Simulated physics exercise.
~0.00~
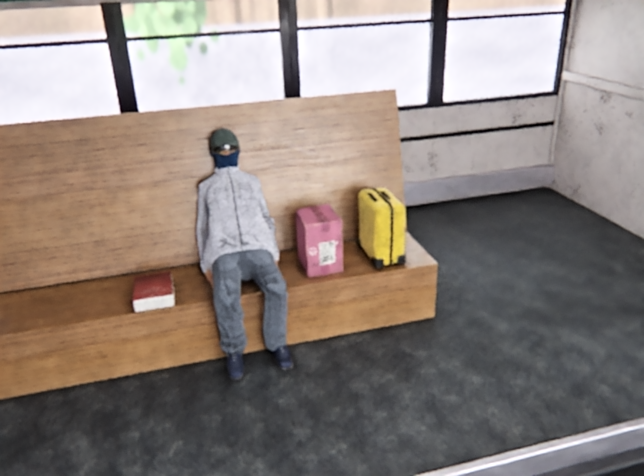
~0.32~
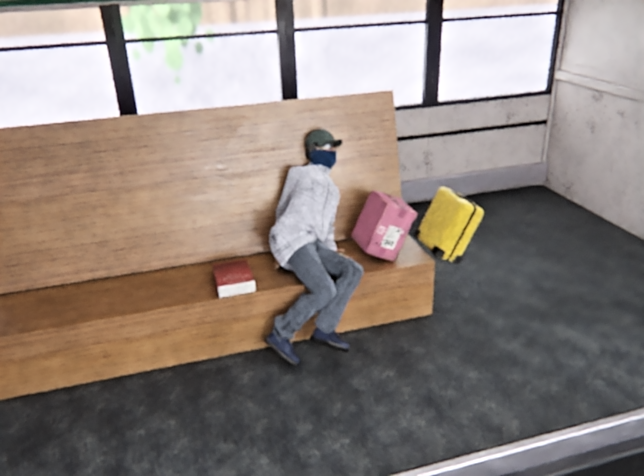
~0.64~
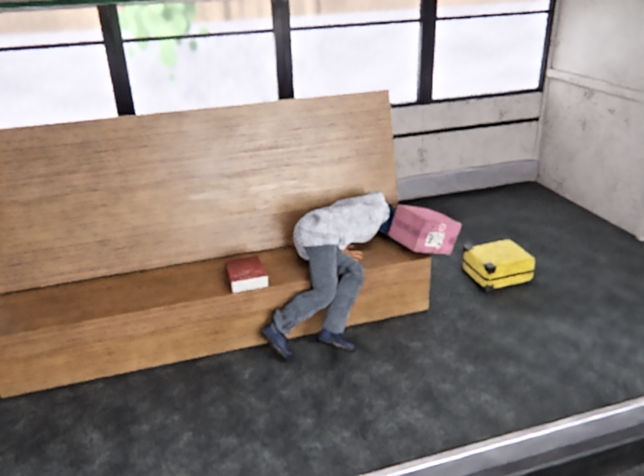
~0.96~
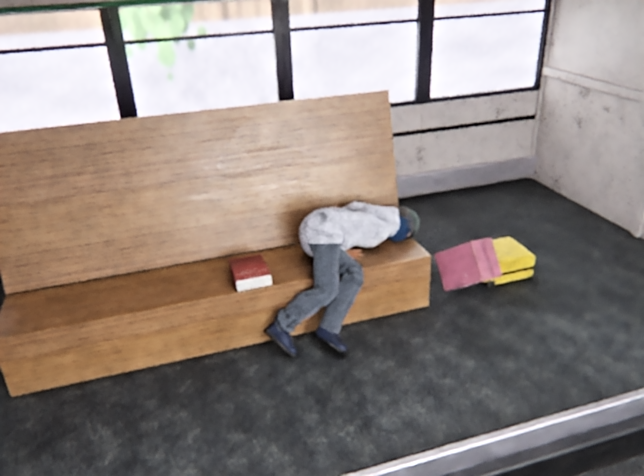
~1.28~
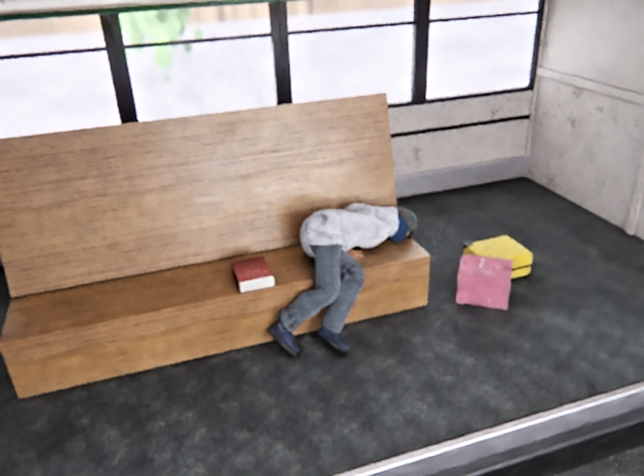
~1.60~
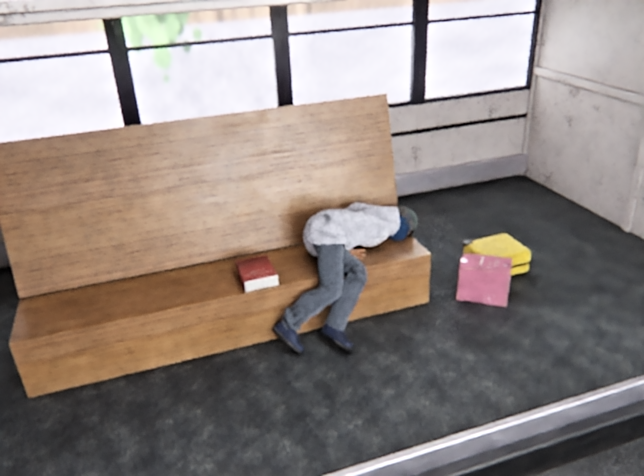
A seated figure in a cap and grey clothes slides right along a wooden bench with a red book-like item, then slumps sideways and lies still, while a yellow case and then a pink pack tumble off the right end and settle on the dark floor.
